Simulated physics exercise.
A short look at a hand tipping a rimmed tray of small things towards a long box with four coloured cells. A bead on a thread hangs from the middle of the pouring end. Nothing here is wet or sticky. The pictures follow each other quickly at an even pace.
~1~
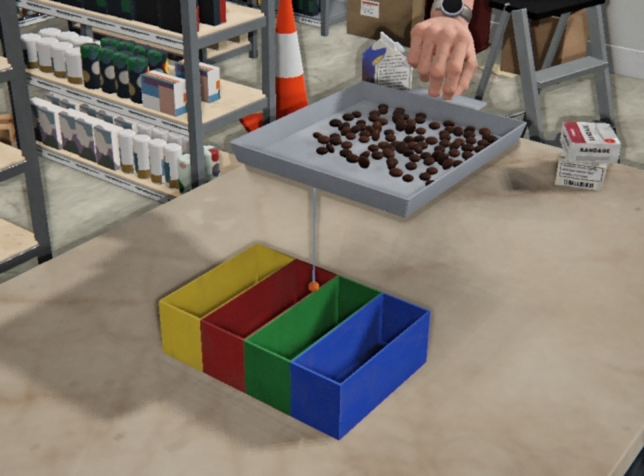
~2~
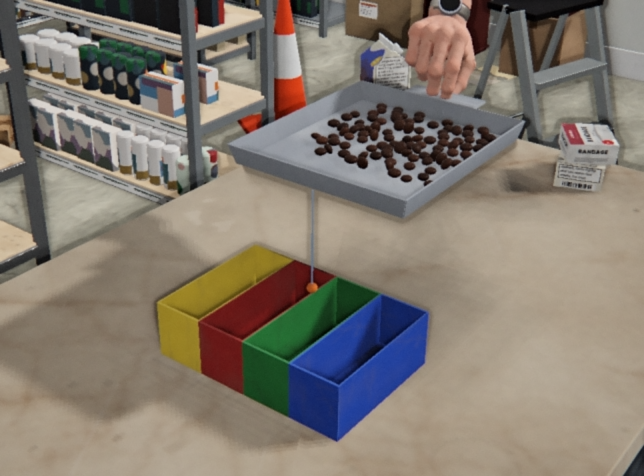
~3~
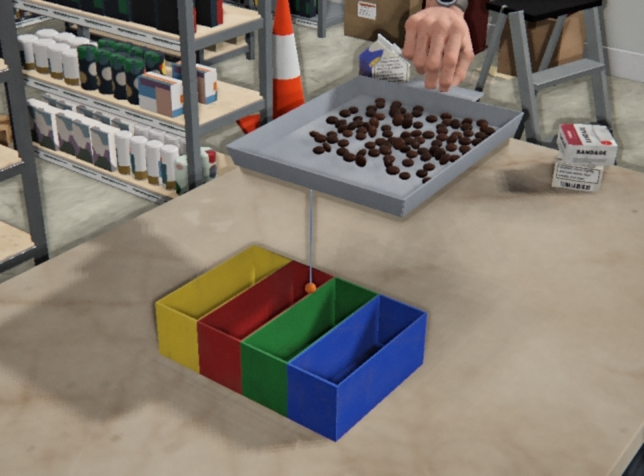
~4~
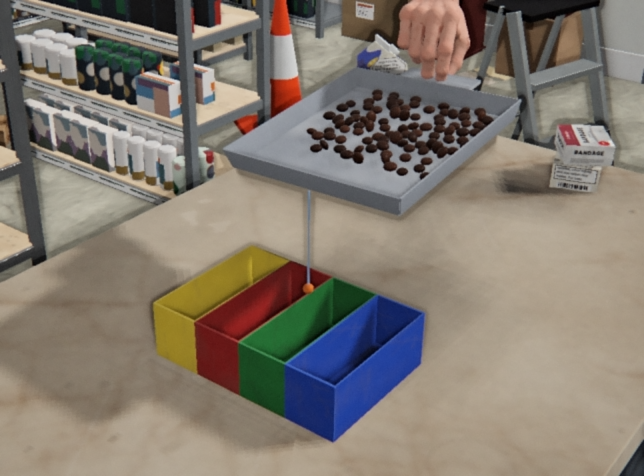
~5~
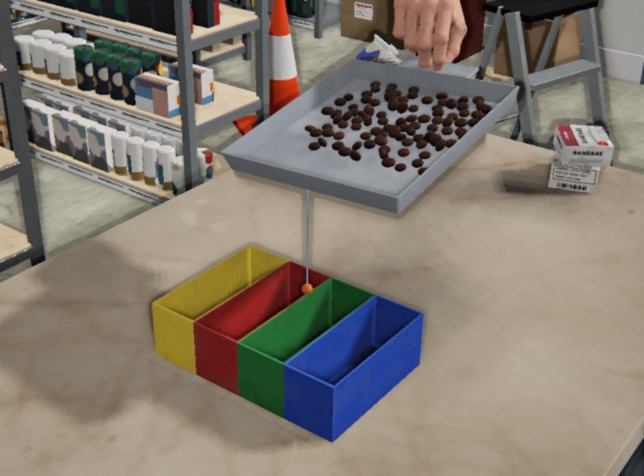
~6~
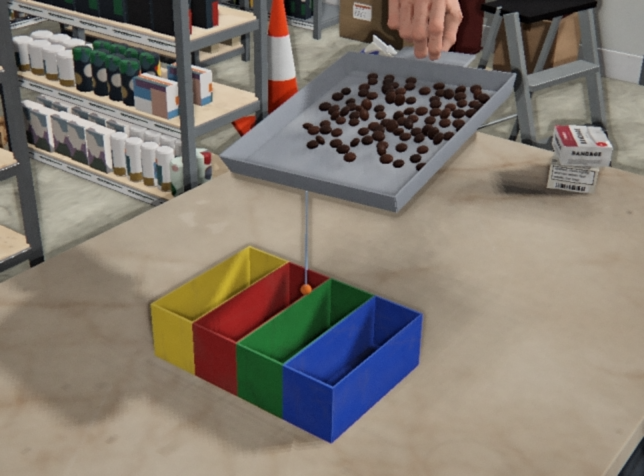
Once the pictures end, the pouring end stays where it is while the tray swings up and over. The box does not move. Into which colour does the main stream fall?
Fullest: The yellow cell.
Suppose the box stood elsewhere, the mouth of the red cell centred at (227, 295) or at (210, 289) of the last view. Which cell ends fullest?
At the first place the cell in red, at the second red.
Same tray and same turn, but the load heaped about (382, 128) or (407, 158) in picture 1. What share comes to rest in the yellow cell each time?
About 60 and 50 per cent.
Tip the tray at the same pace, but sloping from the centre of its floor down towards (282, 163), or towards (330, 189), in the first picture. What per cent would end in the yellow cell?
Roughly 90 per cent, and 0 per cent.
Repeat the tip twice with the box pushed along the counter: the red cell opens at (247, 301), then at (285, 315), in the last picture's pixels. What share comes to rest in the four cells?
First some 100, then 60 per cent.
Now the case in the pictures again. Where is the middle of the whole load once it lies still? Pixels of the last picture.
Close to (227, 334).
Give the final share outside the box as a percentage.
Some 10 per cent.
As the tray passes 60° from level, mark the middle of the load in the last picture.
Roughly at (276, 166).
Soon, tray tipped steeply; nearly all on the tray; a small part falling or outside the box.
A while on, tray tipped right over; about a quarter on the tray; about a quarter in the yellow cell; about a quarter in the red cell; a stray few in the green cell; about a quarter falling or outside the box.
Towards the end, tray tipped past a quarter turn; about two thirds in the yellow cell; about a quarter in the red cell; a small part in the green cell; a small part falling or outside the box.
Finally, tray tipped past a quarter turn; about two thirds in the yellow cell; about a quarter in the red cell; a small part in the green cell; none in the blue cell; a small part outside the box.
